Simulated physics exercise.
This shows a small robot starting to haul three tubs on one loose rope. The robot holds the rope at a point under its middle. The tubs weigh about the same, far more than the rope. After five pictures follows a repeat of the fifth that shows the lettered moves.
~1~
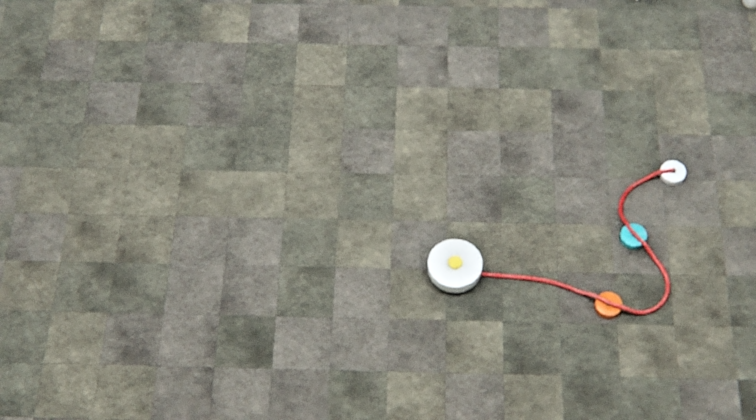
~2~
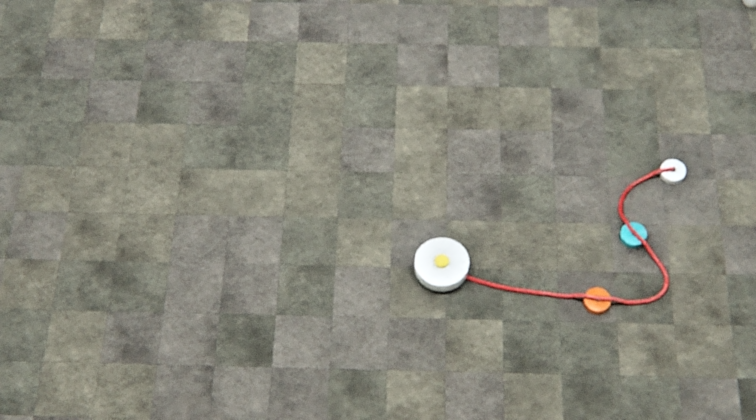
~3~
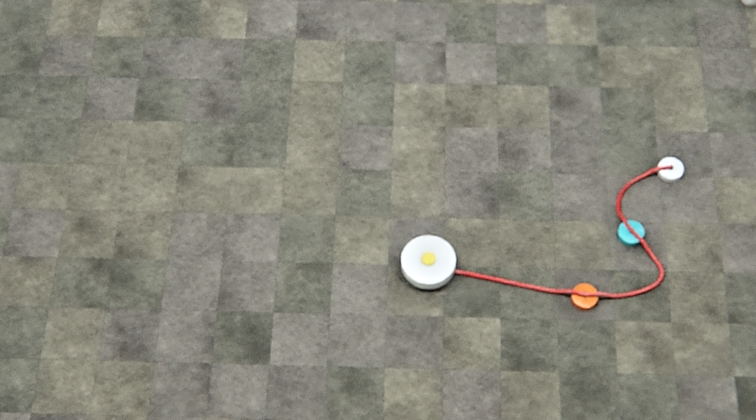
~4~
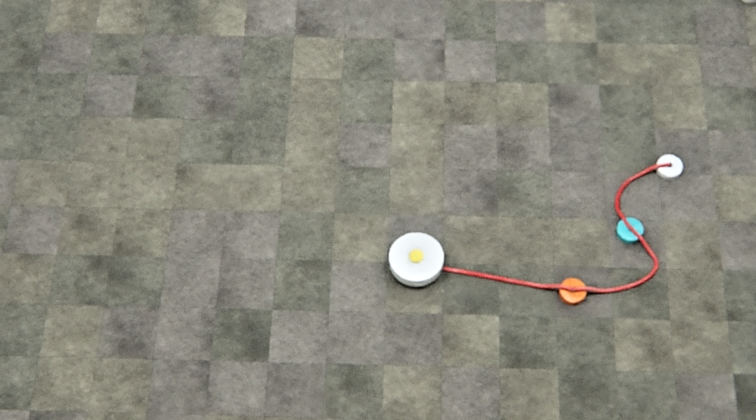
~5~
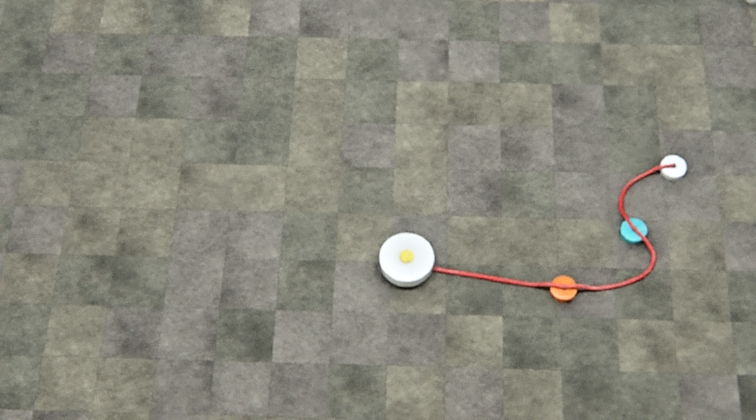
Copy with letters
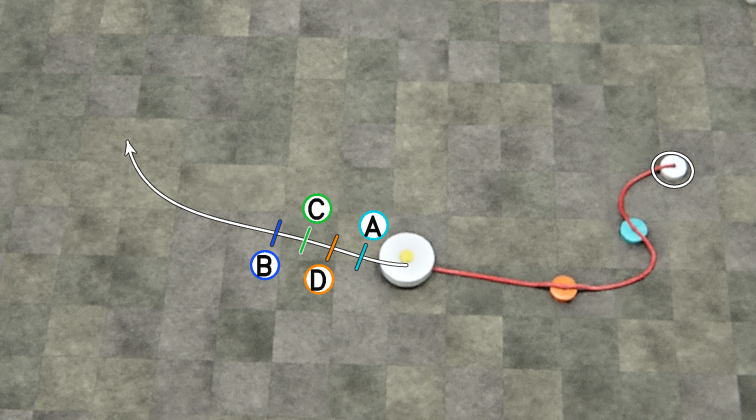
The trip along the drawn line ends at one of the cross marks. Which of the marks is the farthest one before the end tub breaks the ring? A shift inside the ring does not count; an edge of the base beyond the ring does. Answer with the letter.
As far as tick C.
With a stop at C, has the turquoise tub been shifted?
Yes.
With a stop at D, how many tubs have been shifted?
Two.
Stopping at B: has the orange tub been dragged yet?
Yes.
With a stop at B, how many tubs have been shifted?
By then, three.
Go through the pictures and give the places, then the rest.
In the first picture, white tub (673, 172); turquoise tub (633, 236); orange tub (609, 305).
In the second picture, robot (442, 265); orange tub (597, 300); turquoise tub (633, 235).
In the third picture, robot (428, 263); orange tub (585, 296); turquoise tub (631, 233).
In the fourth picture, robot (416, 260); orange tub (573, 291); turquoise tub (630, 230).
In the fifth picture, robot (407, 261); orange tub (564, 289); turquoise tub (634, 231); white tub (673, 167).
On the marked copy, A at (361, 257); B at (276, 233); C at (305, 240); D at (332, 248); the ring at (673, 170); the route from (407, 265) via (238, 225) to (127, 141).
With C. Early on, robot (369, 255); white tub (673, 167); turquoise tub (634, 231); orange tub (526, 281).
Further on, robot (334, 244); white tub (673, 167); turquoise tub (625, 233); orange tub (490, 266).
At the end, robot (305, 236); white tub (673, 168); turquoise tub (599, 233); orange tub (460, 252); the ringed tub at the far end is still in its ring.
As for the rest, A is safe but short; B drags the last tub to (661, 177); D is safe but short.
